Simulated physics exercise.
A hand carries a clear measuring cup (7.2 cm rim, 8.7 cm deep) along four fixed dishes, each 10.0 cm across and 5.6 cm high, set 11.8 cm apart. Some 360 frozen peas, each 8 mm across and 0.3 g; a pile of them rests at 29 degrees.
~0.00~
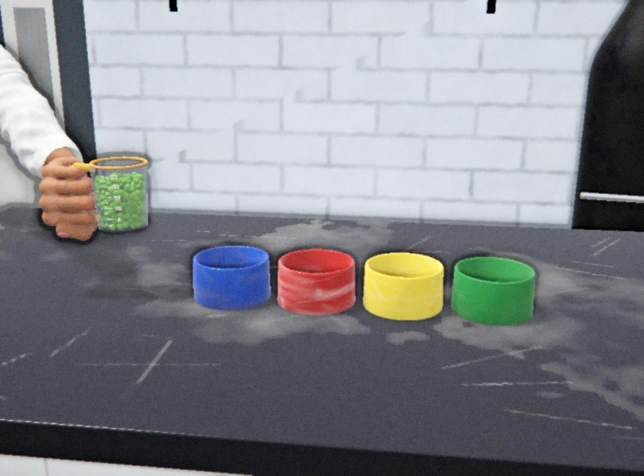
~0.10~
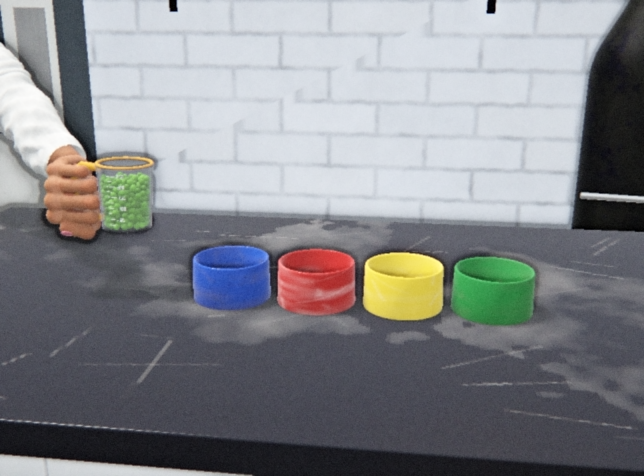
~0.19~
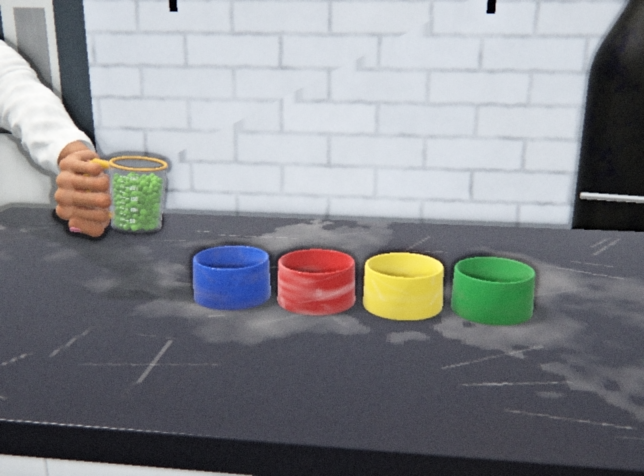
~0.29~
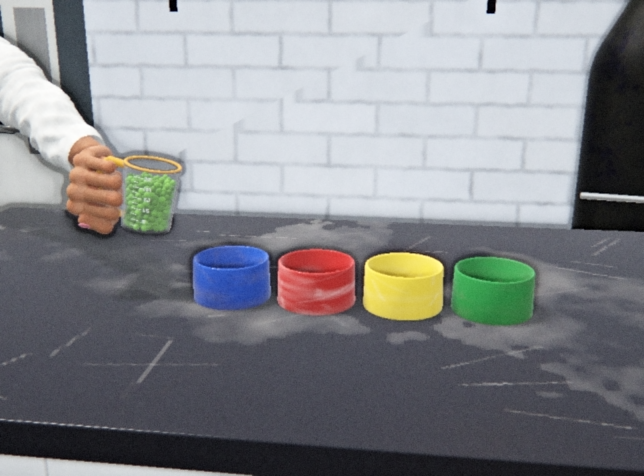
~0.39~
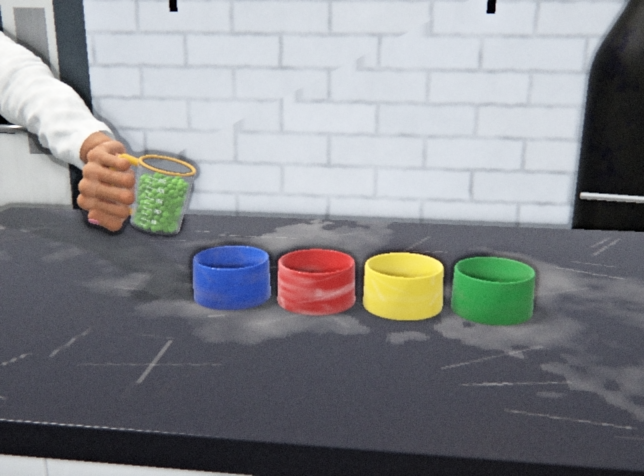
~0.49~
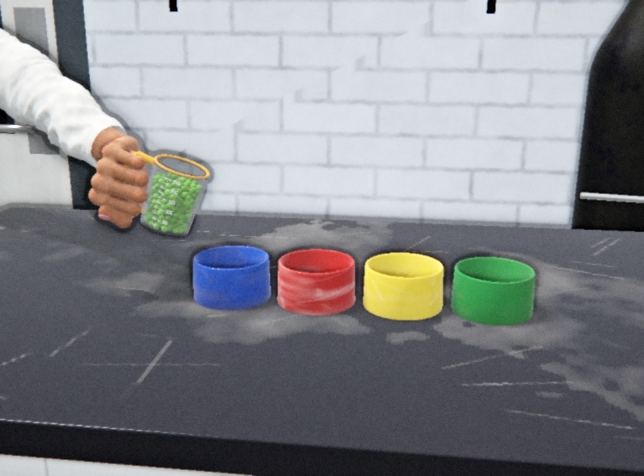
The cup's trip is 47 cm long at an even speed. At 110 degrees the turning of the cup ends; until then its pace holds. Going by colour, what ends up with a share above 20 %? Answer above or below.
Red: Below, blue: Below, green: Above, yellow: Below, counter: Below.
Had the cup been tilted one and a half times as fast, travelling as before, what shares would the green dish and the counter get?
Green 0, counter 20.
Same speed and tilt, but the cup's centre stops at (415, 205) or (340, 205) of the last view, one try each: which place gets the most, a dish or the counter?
Most goes to: Green; yellow.
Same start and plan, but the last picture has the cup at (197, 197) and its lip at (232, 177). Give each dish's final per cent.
Red 0; blue 0; green 90; yellow 0.
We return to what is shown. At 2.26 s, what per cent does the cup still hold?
Some 80 per cent of the load.
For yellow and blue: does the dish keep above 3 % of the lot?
Yellow yes, blue no.
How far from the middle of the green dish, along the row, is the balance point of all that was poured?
About 1 cm to its left.
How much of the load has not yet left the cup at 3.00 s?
Roughly 0 per cent.
After 1.55 s, tilt 68 degrees; cup holds 100 %.
After 2.26 s, tilt 100 degrees; cup holds 80 %, yellow 15 %.
After 3.00 s, tilt 110 degrees; cup holds 0 %, green 75 %, yellow 10 %.
In the end, at 3.6 s, red 0 %, blue 0 %, green 75 %, yellow 10 %, counter 10 %.
